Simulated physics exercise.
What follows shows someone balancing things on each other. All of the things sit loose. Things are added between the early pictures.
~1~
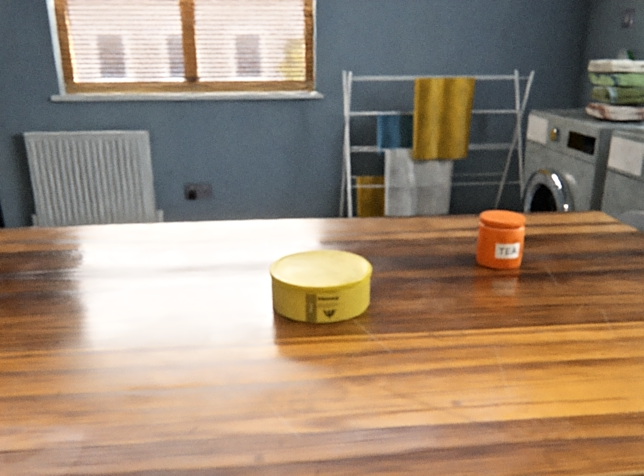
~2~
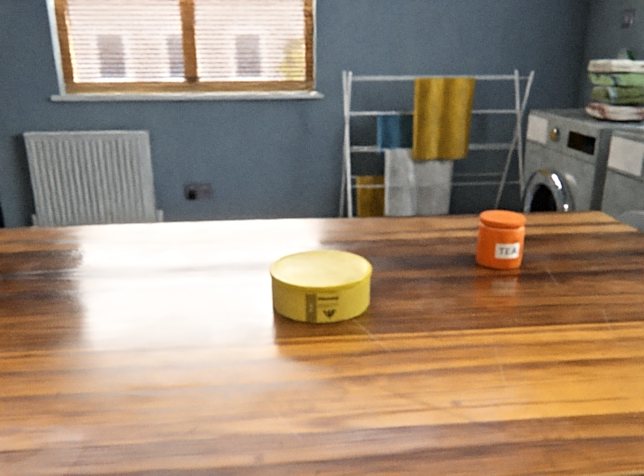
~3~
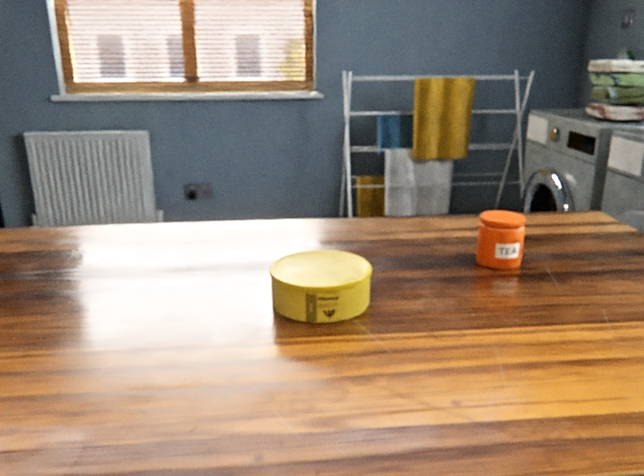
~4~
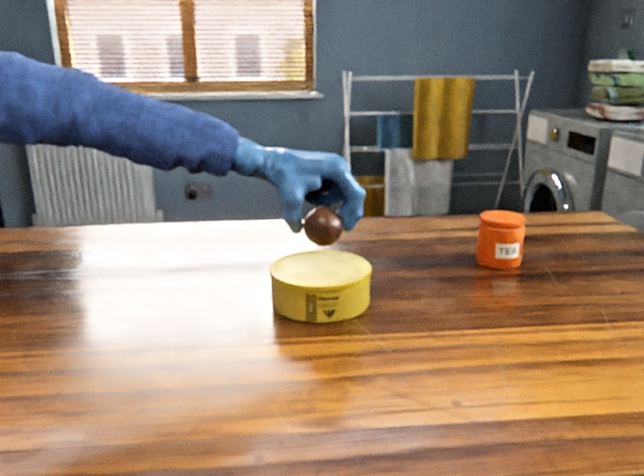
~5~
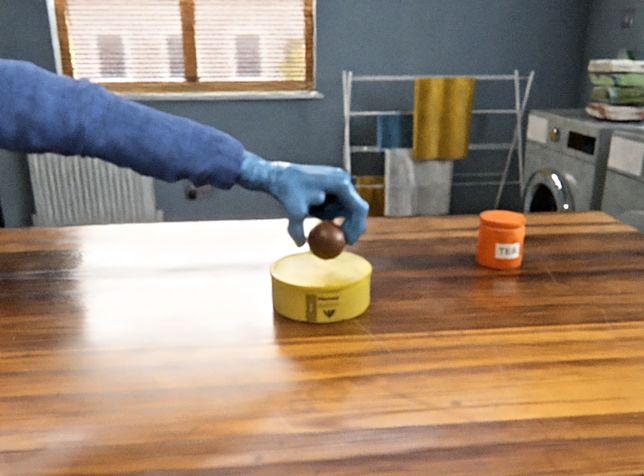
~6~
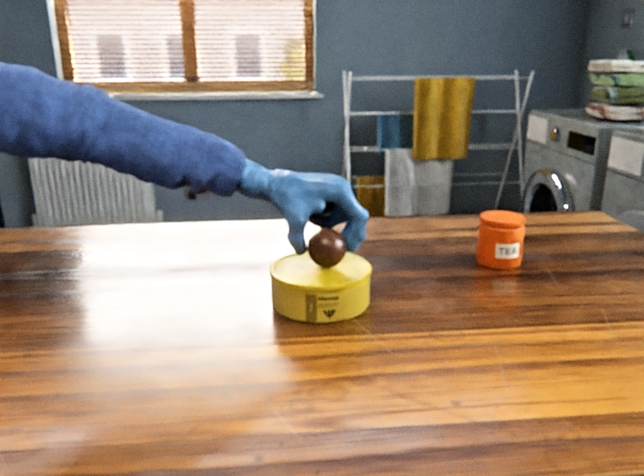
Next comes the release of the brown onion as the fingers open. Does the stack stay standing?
In the end the pile is left intact.
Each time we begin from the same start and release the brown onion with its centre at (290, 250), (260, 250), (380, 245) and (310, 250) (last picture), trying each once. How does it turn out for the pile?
Try 1: Stable. Try 2: Falls over. Try 3: Falls over. Try 4: Stable.
Then, 0.50 s past the last view, nothing moves.
Then, 1.30 s past the last view, brown onion resting near (327, 248).
Finally, all 3 still in place. Final places as the last picture's camera would see them, brown onion near (327, 248). The pile holds.
